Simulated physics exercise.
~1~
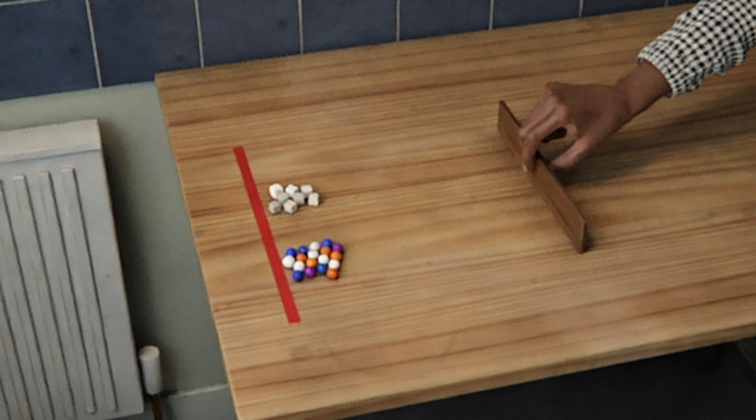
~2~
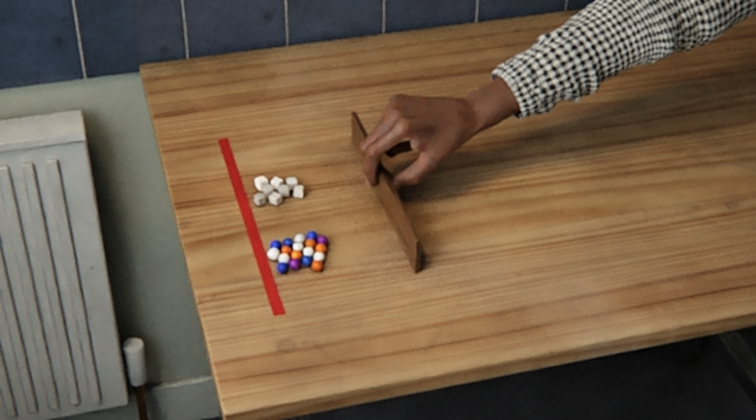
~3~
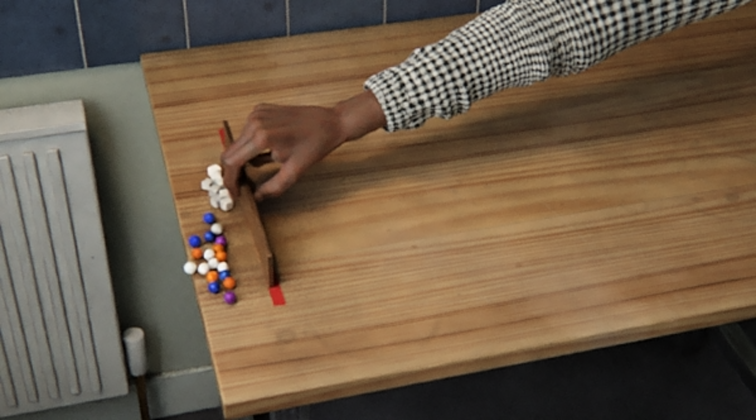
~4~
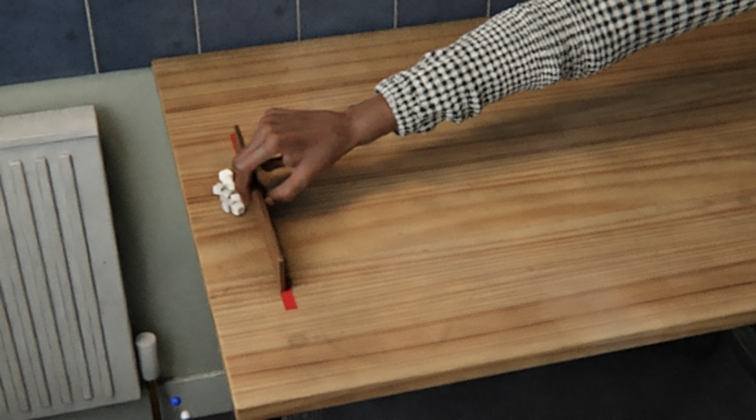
To begin with, a hand in a checked sleeve holds an upright strip of wood on a wooden table, well to the right of two small groups near a line of red tape. The group at the back is whitish cubes, and the one in front is blue, white, orange and purple balls. The hand slides the strip left toward them, then pushes both groups past the tape to the table's left edge. The strip stops at the tape. The balls spill over the edge and drop toward the floor, while the pale cubes stay on the table.
